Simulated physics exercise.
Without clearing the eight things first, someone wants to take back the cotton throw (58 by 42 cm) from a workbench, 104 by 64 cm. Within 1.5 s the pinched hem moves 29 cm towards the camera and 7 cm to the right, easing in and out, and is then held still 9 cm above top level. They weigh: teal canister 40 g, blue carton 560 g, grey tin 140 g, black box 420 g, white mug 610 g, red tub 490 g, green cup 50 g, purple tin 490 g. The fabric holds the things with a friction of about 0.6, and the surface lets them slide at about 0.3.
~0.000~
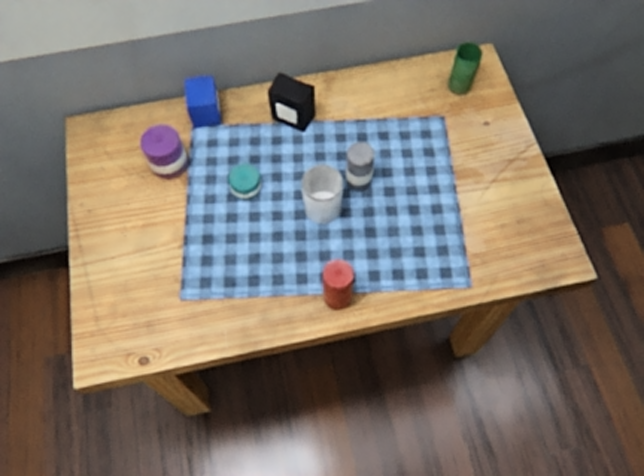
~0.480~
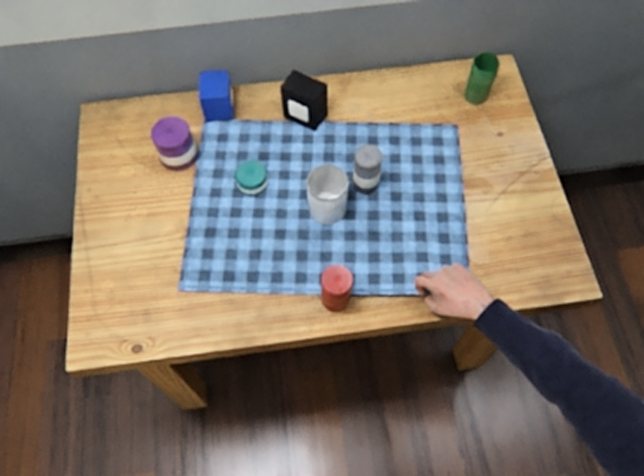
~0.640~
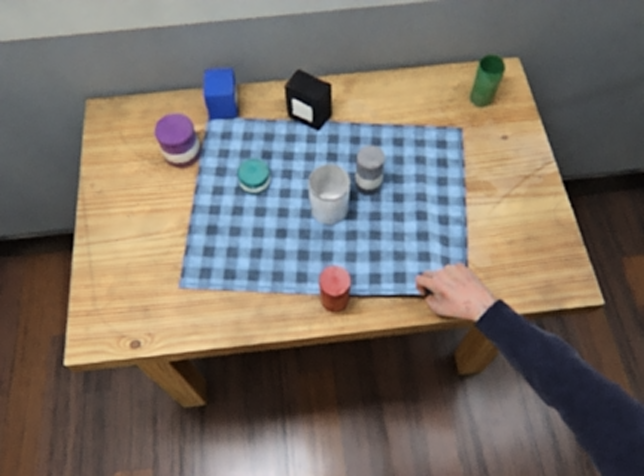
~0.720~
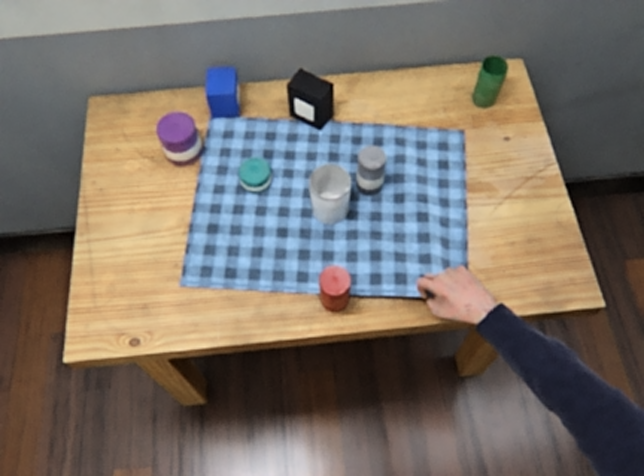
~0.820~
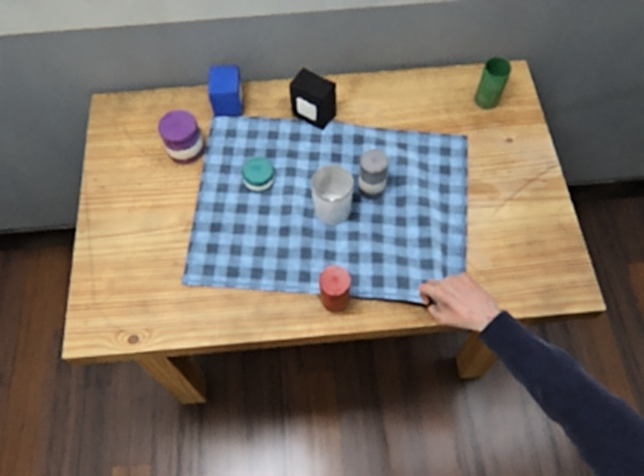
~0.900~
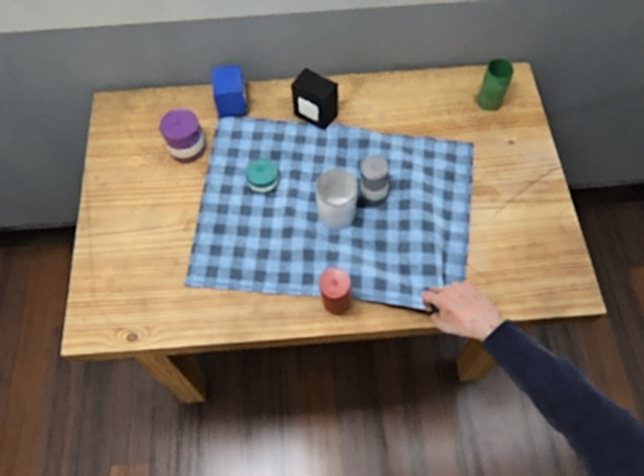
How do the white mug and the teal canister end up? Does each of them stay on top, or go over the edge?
In order: I reckon the white mug won't survive up there; I reckon the teal canister won't survive up there.
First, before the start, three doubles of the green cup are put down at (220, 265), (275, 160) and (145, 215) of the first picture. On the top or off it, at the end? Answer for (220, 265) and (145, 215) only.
Result, in order: Off the top at the end; on top at the end.
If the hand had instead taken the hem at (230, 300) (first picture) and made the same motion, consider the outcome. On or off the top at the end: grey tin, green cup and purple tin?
Note - grey tin: Still on top; green cup: Still on top; purple tin: Still on top.
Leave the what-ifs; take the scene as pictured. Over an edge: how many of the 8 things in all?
3.
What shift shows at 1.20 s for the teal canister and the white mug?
The teal canister is 8 cm out, the white mug 10 cm.
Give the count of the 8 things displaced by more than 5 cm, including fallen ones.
My count is 4.
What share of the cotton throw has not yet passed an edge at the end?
About 0 per cent.
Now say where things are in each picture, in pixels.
In the first picture, shows, white mug (322, 182); teal canister (244, 177); cotton throw corners (180, 300) (444, 116) (472, 287).
In the second picture, shows, red tub (336, 277); cotton throw corners (178, 291) (458, 125); grip (424, 294).
In the third picture, shows, cotton throw corners (179, 288) (462, 128); grip (425, 294).
In the fourth picture, shows, cotton throw corners (180, 286) (464, 130); grip (426, 296).
In the fifth picture, shows, teal canister (258, 169); grey tin (375, 161); cotton throw corners (182, 284) (467, 136); grip (428, 303).
In the sixth picture, shows, white mug (337, 187); teal canister (261, 171); cotton throw corners (185, 286) (473, 143); grip (431, 310).
After 1.2 s, 95 % of the cotton throw is still over the top; white mug 10 cm off its start, teal canister 9 cm off its start, grey tin 12 cm off its start.
After 1.5 s, 85 % of the cotton throw is still over the top; white mug 22 cm off its start, teal canister 19 cm off its start, grey tin 24 cm off its start.
After 1.8 s, 70 % of the cotton throw is still over the top; white mug 30 cm off its start at (438, 296), teal canister 26 cm off its start at (355, 238), grey tin 33 cm off its start at (482, 287).
After 2.1 s, 60 % of the cotton throw is still over the top; white mug 38 cm off its start, teal canister 32 cm off its start, grey tin 39 cm off its start.
After 3.7 s, 0 % of the cotton throw is still over the top; teal canister over the edge, white mug over the edge, grey tin over the edge, red tub 6 cm off its start at (361, 293).
